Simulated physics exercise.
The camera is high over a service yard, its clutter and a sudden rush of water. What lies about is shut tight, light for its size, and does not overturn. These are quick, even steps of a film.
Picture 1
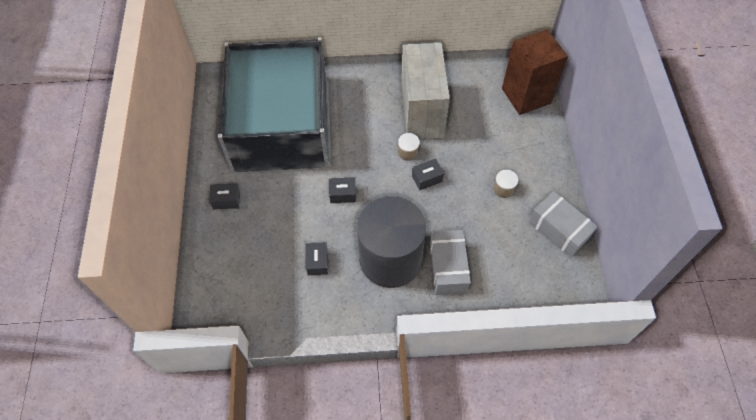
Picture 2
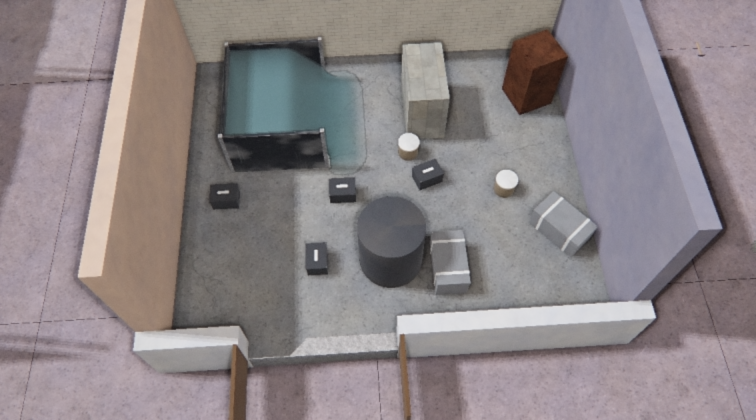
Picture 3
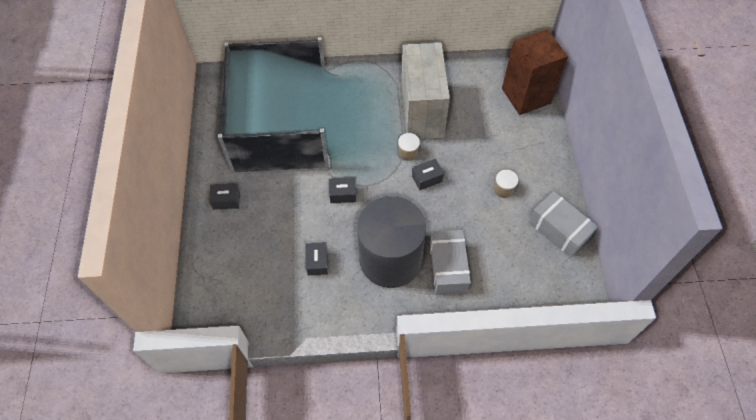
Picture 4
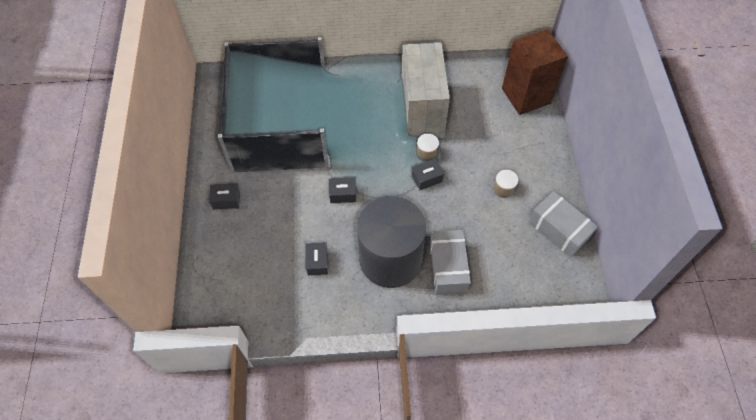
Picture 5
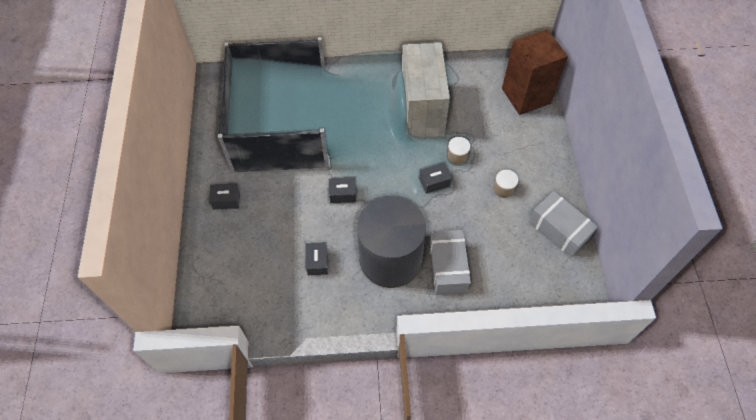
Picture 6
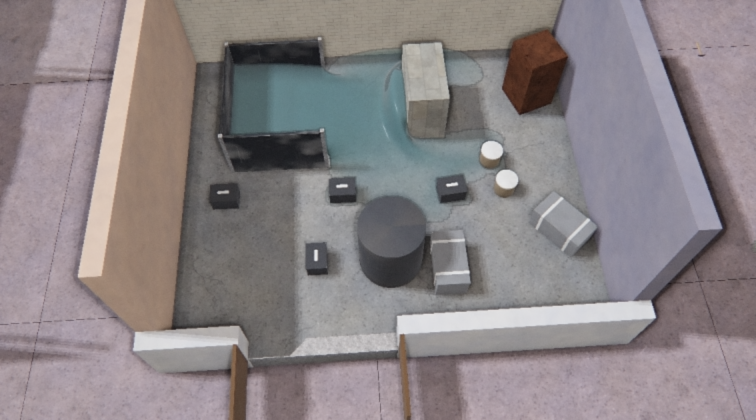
The footage shows water pouring from the open right side of a tank in a walled yard and spreading around a concrete block, pushing a small white-topped pail rightward, then nudging a nearby dark tote slightly the same way.
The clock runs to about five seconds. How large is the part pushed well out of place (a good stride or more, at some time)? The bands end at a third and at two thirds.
It is two thirds or above.
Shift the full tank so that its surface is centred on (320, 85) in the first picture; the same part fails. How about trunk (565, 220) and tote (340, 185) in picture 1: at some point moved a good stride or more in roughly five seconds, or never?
As listed: That far or more, short of that.
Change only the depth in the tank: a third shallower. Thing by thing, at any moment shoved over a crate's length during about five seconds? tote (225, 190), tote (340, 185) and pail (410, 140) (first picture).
As listed: Short of that, no, shifted that much.
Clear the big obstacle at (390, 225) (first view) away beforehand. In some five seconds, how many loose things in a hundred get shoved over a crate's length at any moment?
Some 80 per cent.
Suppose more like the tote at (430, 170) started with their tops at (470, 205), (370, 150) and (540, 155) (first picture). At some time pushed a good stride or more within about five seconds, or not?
In turn: That far or more, yes, moved that far.
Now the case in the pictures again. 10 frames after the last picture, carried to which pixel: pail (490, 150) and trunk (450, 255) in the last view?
At about (573, 157) and (452, 289).
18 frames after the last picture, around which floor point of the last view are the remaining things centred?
At about (431, 240).
A moment on, 2 of 8 are well off their spots; 0 afloat.
Next, 3 of 8 are well off their spots; 4 afloat.
Later, 5 of 8 are well off their spots; 4 afloat.
In the end, 8 of 8 are well off their spots, and 8 have been at some point; 4 afloat.
